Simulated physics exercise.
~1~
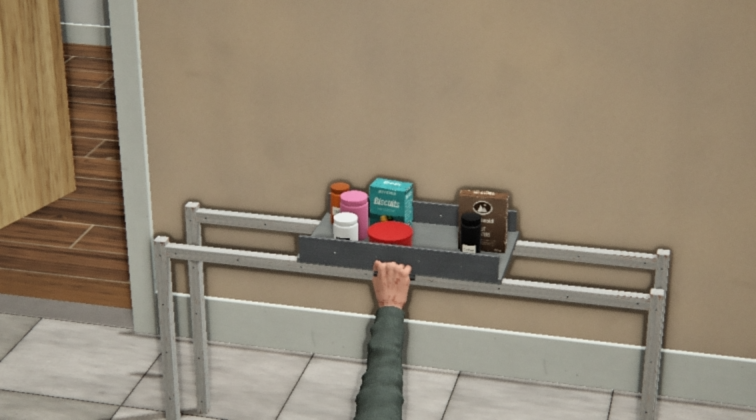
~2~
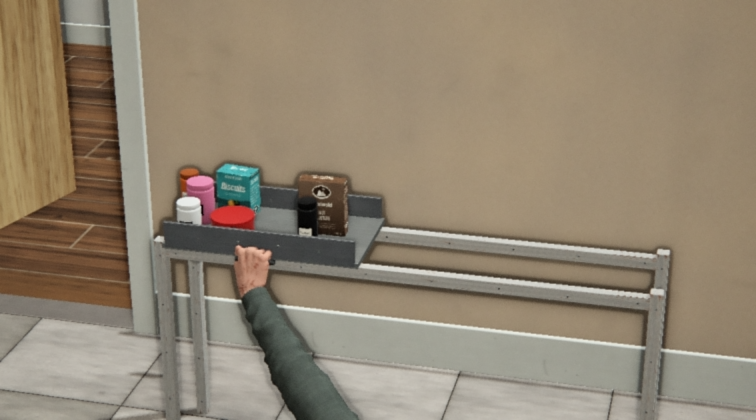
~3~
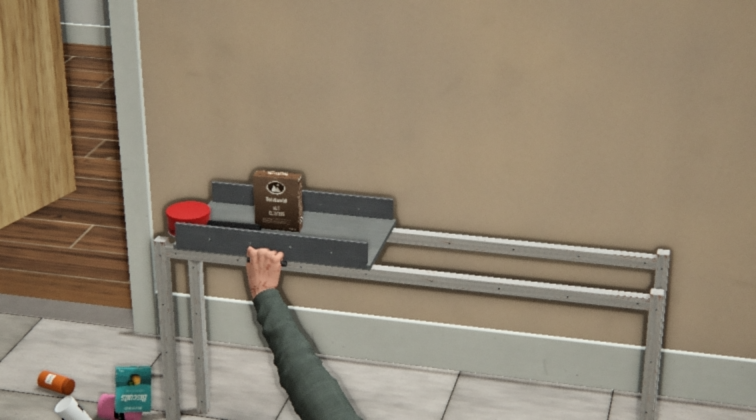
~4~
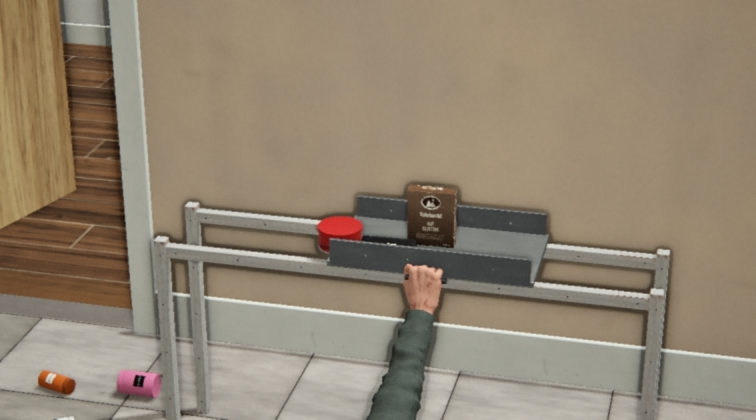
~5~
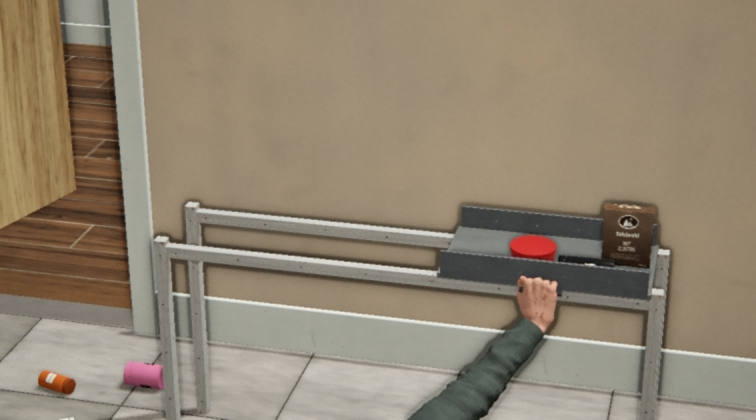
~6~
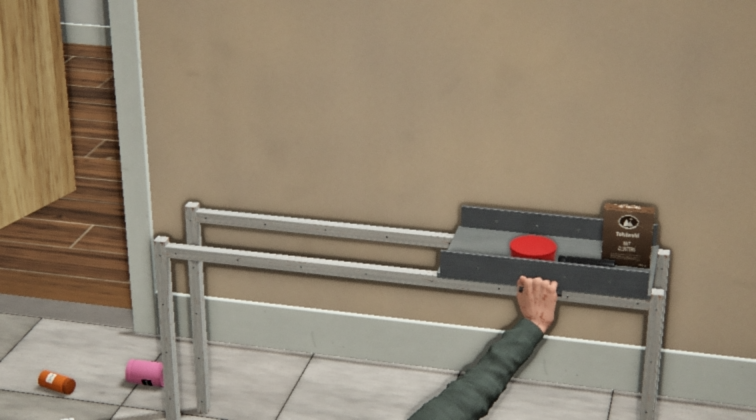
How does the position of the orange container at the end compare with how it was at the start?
At the start the orange container stands upright on the tray, but by the end it is lying on its side on the tiled floor.
